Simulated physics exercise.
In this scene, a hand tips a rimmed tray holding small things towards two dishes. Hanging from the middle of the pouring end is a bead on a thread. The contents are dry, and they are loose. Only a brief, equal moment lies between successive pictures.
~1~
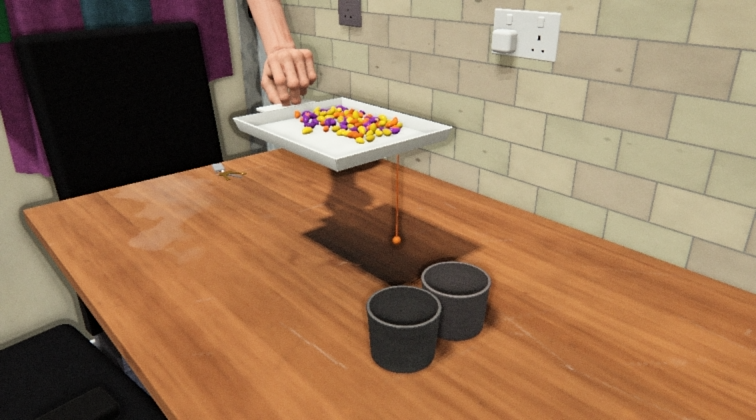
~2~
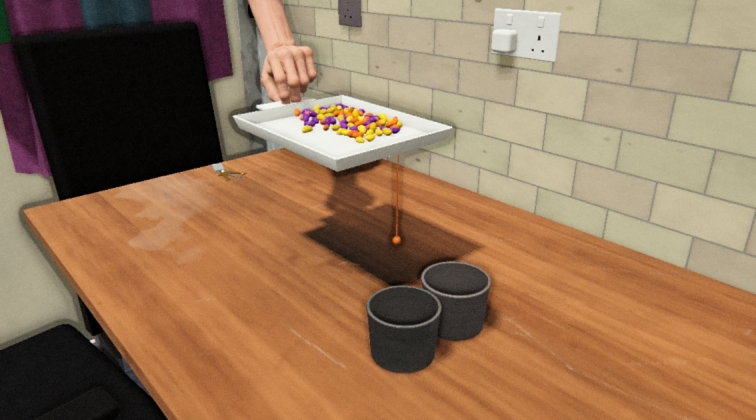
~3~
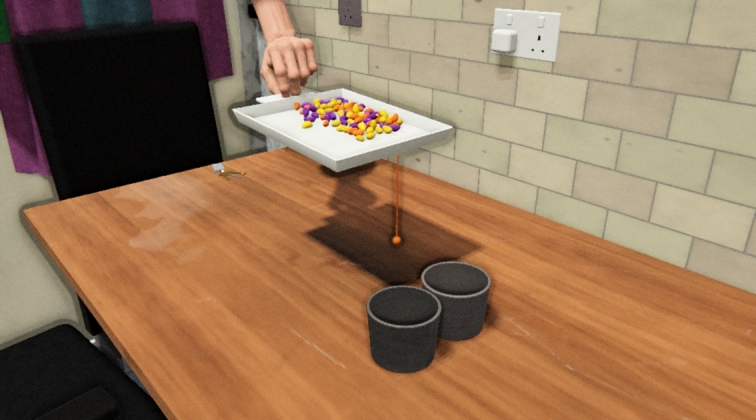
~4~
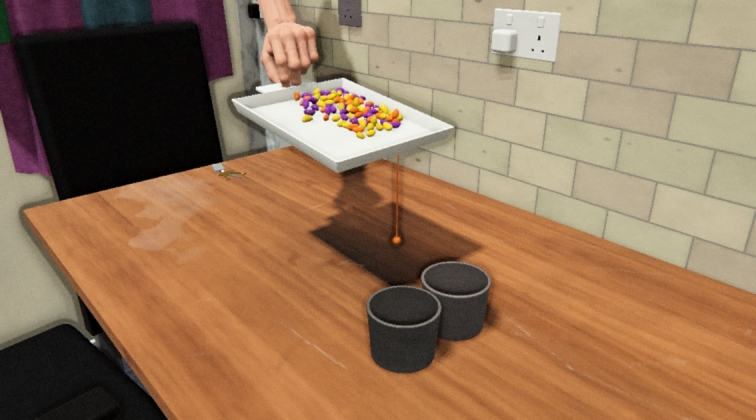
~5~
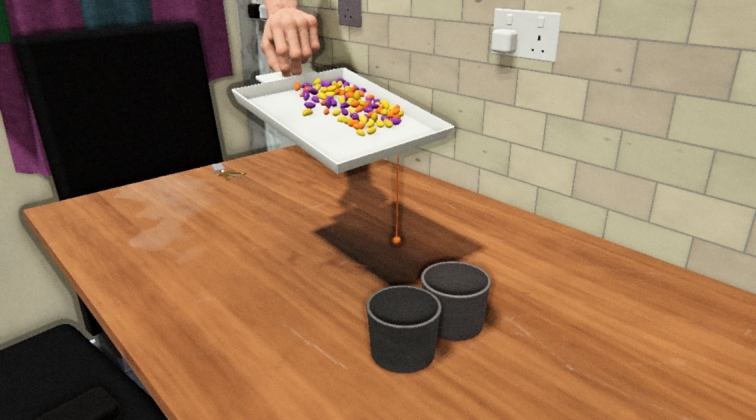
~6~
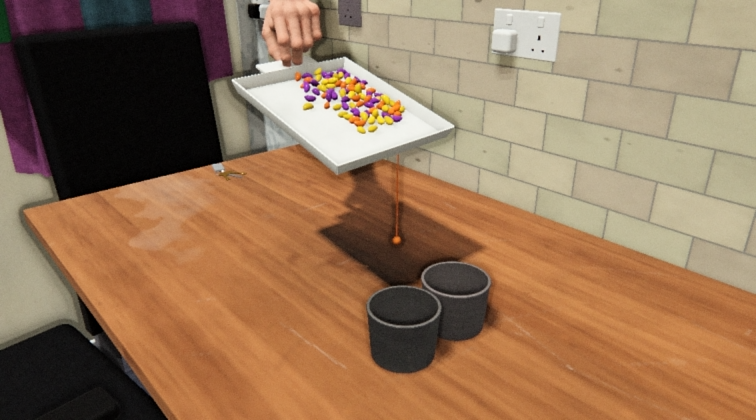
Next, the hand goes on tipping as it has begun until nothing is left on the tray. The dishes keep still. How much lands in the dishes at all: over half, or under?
The dishes will catch only a minority of the load.
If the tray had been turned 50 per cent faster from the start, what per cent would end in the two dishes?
About 20 %.
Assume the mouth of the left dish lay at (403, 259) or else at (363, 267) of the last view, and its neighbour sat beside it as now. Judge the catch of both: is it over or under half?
Shy of half, then shy of half.
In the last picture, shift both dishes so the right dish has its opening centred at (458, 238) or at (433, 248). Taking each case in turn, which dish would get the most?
In turn: The left-side dish; the left-side dish.
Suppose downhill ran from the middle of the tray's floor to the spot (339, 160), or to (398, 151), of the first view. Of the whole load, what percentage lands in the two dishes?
Somewhere close to 0 % the first time, 10 % the second.
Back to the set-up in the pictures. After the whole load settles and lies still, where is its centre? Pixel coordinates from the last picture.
The centre ends up roughly at (400, 309).
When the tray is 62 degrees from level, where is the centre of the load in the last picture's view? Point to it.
(396, 140).
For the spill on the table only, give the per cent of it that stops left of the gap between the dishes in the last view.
My estimate is some 80 per cent.
Soon, tray tipped steeply; most on the tray; a small part in the air.
A while on, tray tipped past a quarter turn; a small part on the tray; a stray few in the left dish; a small part in the right dish; about a third outside both; about a third in the air.
Towards the end, tray tipped past a quarter turn; a stray few in the left dish; a small part in the right dish; most outside both.
Finally, tray tipped past a quarter turn; a stray few in the left dish; a small part in the right dish; most outside both.
